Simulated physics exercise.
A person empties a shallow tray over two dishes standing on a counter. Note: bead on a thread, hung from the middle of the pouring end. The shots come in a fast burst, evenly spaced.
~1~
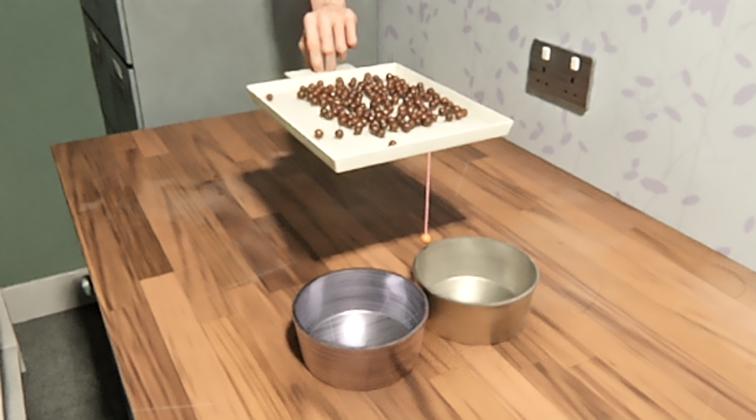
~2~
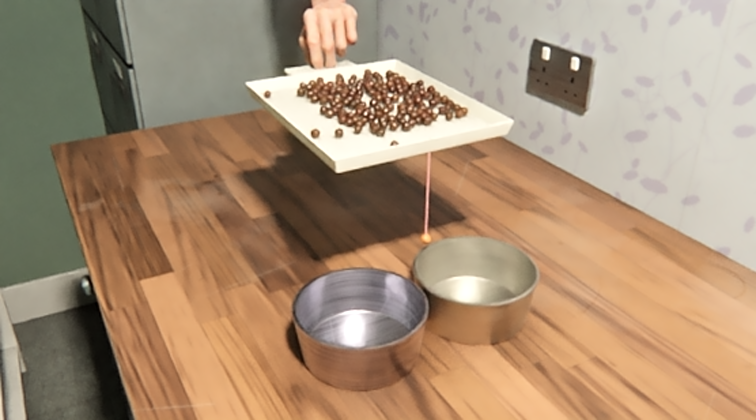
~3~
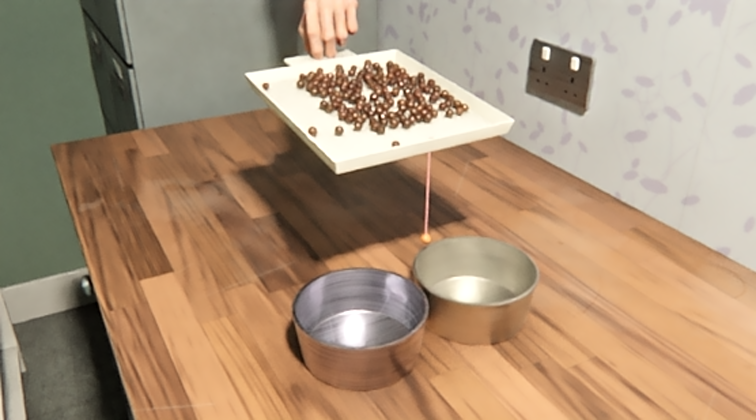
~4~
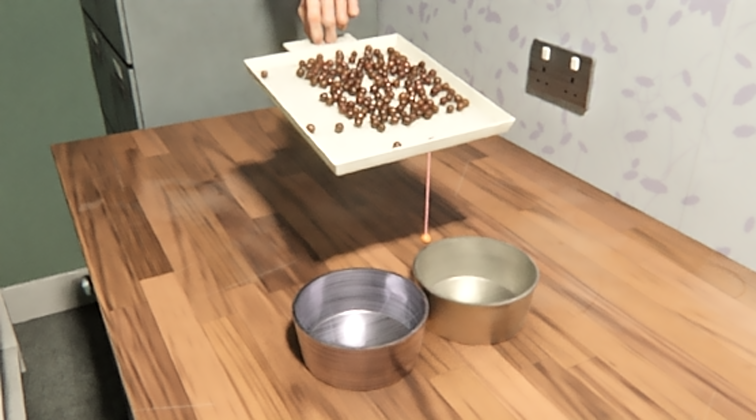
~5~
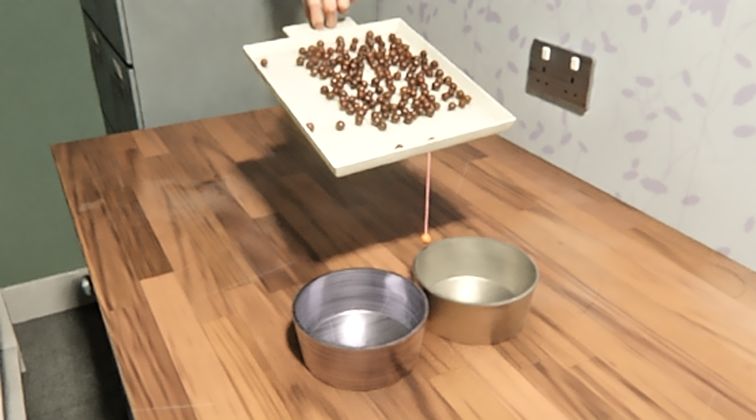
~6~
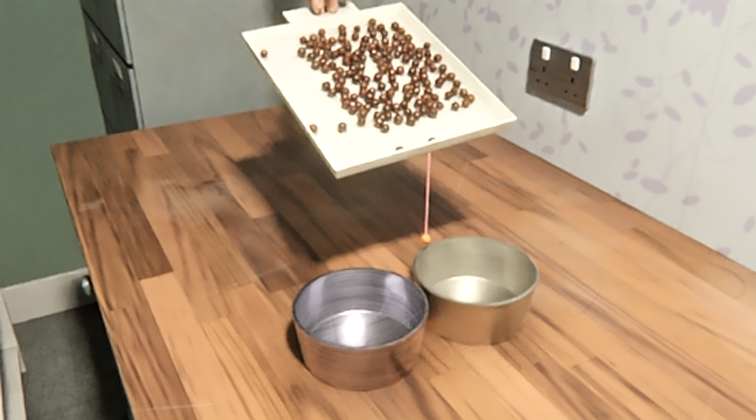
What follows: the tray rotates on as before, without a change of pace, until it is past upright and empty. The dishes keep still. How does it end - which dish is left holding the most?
It ends with the left-hand dish holding the most.
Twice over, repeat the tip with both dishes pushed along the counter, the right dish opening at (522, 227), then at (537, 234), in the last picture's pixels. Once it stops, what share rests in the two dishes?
In order: 30 per cent and 40 per cent.
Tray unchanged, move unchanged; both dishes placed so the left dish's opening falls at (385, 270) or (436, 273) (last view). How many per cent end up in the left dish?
About 70 per cent first, then about 50 per cent.
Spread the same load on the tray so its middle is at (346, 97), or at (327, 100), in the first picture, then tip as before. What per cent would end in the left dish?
Estimates in order: 70 percent, 60 percent.
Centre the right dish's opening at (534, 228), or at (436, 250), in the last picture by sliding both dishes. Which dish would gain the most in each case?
Case one: The dish at left. Case two: The dish at left.
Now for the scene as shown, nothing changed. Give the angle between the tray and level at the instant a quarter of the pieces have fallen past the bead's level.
The tilt then is about 70°.
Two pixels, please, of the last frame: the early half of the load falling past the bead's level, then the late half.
Initially about (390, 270); subsequently about (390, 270).
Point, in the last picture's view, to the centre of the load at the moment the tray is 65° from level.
(395, 162).
Shortly afterwards, tray tipped steeply; near two thirds on the tray; a little in the left dish; a little in the right dish; only a few outside both; near a quarter in the air.
Next, tray tipped past a quarter turn; only a few on the tray; near two thirds in the left dish; near a quarter in the right dish; a little outside both; a little in the air.
Some moments later, tray tipped past a quarter turn; near two thirds in the left dish; near a quarter in the right dish; a little outside both.
In the end, tray tipped past a quarter turn; near two thirds in the left dish; near a quarter in the right dish; a little outside both.
